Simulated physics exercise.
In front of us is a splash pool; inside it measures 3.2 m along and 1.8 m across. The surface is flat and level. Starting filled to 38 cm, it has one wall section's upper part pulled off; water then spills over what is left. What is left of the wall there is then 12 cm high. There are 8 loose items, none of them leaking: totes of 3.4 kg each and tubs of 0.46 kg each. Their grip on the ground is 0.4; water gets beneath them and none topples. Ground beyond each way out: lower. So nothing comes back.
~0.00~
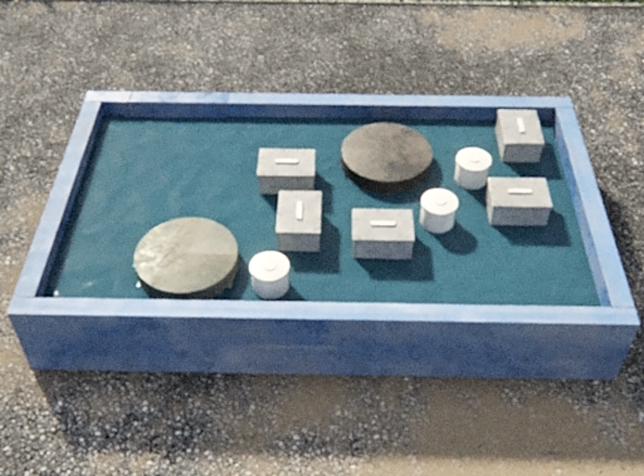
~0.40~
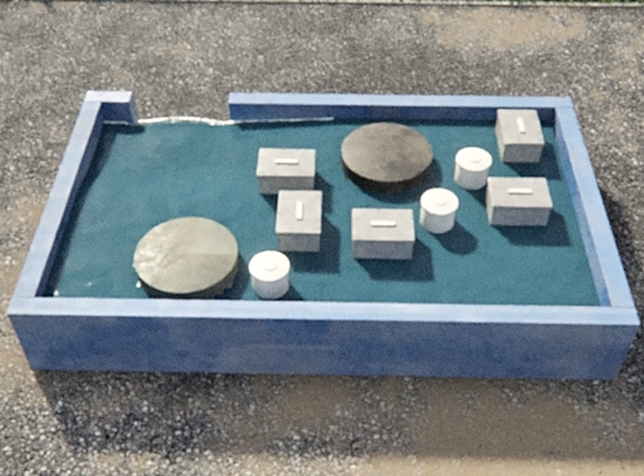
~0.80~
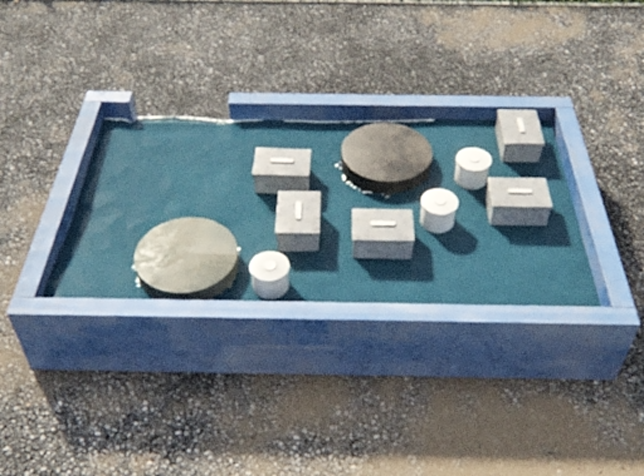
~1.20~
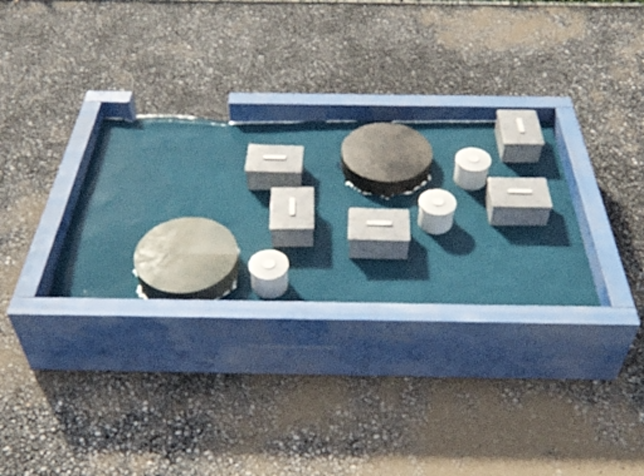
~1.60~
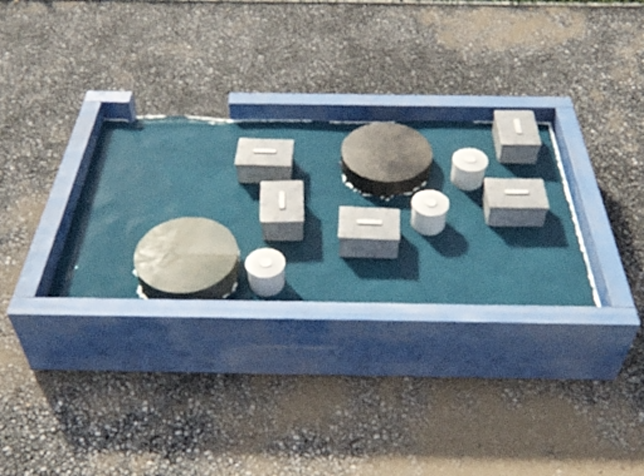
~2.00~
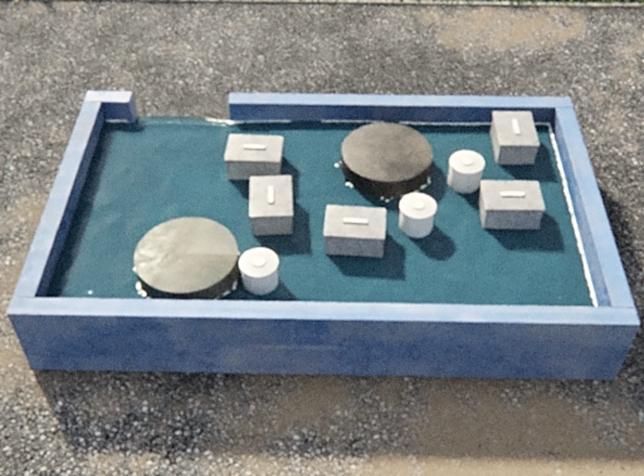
The footage shows a blue-walled pool of water holding grey boxes, white tubs and two round platforms; an upper section of the back wall opens at left, then the boxes and tubs drift slightly leftward while the platforms stay still.
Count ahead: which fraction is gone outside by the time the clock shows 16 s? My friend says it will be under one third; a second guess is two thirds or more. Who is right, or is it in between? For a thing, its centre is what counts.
Neither, it is in between.
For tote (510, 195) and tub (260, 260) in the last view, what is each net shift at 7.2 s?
The shifts read 20 cm and 30 cm, in that sequence.
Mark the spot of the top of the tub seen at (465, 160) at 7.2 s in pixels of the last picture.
Its top ends up at around (446, 180).
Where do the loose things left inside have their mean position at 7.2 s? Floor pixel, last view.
Near (344, 229).
After 3.2 s 0 of 8 are out; 8 afloat.
After 7.2 s 1 of 8 are out; 7 afloat.
After 12.0 s 3 of 8 are out; 5 afloat.
After 16.0 s 3 of 8 are out; 5 afloat.
